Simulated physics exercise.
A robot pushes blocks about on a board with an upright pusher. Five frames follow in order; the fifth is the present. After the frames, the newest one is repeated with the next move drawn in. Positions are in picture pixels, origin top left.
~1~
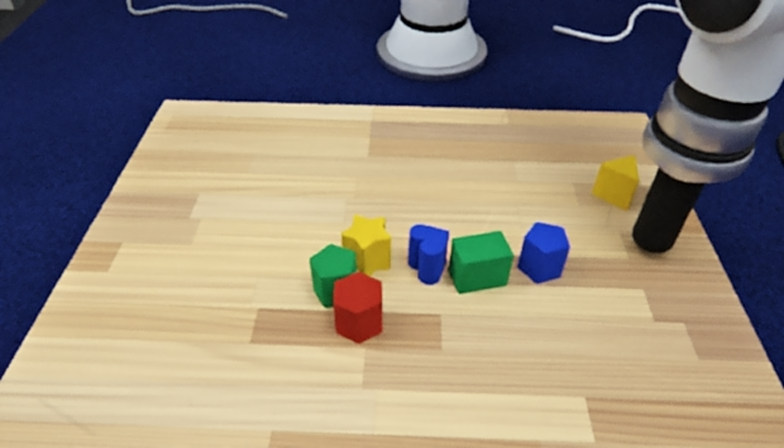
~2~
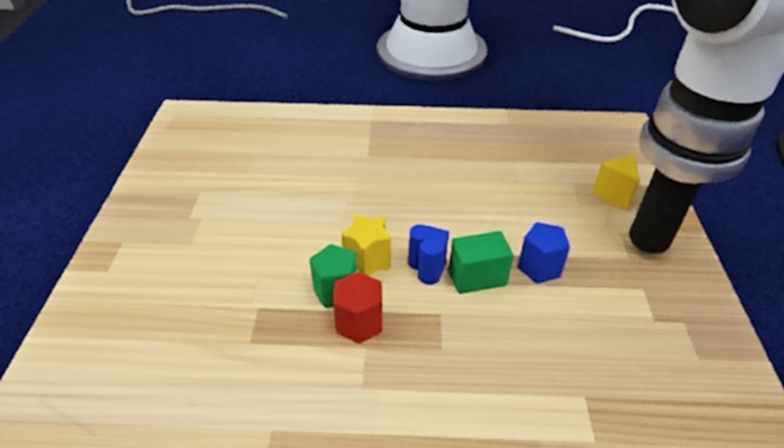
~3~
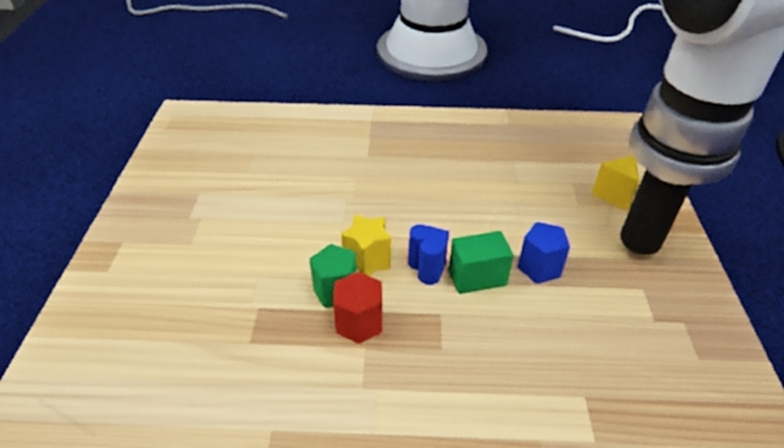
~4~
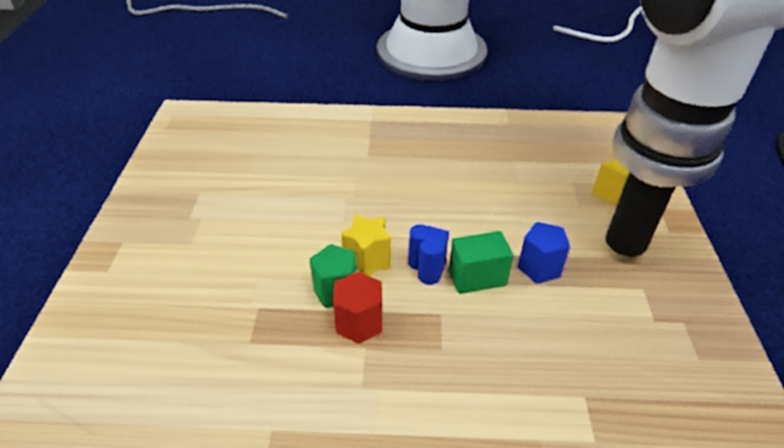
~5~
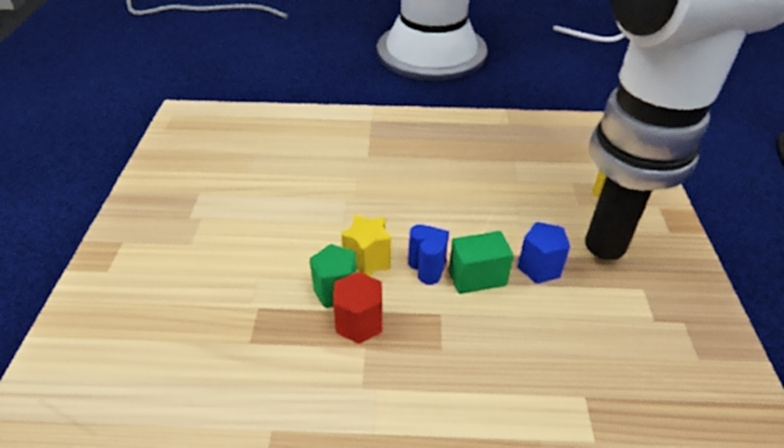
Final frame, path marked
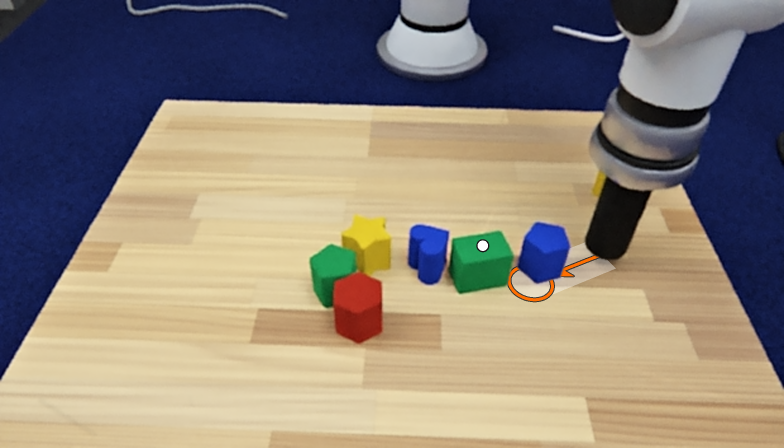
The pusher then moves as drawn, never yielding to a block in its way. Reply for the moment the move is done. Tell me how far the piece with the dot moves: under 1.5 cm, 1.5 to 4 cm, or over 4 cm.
It gets moved 1.5 to 4 cm.
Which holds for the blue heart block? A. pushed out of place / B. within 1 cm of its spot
A (pushed out of place)
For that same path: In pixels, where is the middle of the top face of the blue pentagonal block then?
By then it is at (495, 248).
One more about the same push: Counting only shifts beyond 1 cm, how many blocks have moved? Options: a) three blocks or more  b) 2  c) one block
a (three blocks or more)
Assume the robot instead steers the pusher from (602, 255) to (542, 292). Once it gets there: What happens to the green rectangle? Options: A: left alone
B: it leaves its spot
I'll go with B - it leaves its spot.
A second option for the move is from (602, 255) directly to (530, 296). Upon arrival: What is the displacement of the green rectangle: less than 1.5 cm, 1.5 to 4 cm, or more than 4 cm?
That block covers between 1.5 and 4 cm.
The drawn path runs from (602, 255) directly to (531, 283); the dot is on the green rectangle.
What follows on the original path. Halfway along, pusher at (568, 261); blue pentagonal block at (534, 239).
At the end, pusher at (533, 275); blue heart block at (409, 235), turned 35° clockwise; green rectangle at (448, 254); blue pentagonal block at (495, 248), turned 20° clockwise; yellow triangular block not moved.
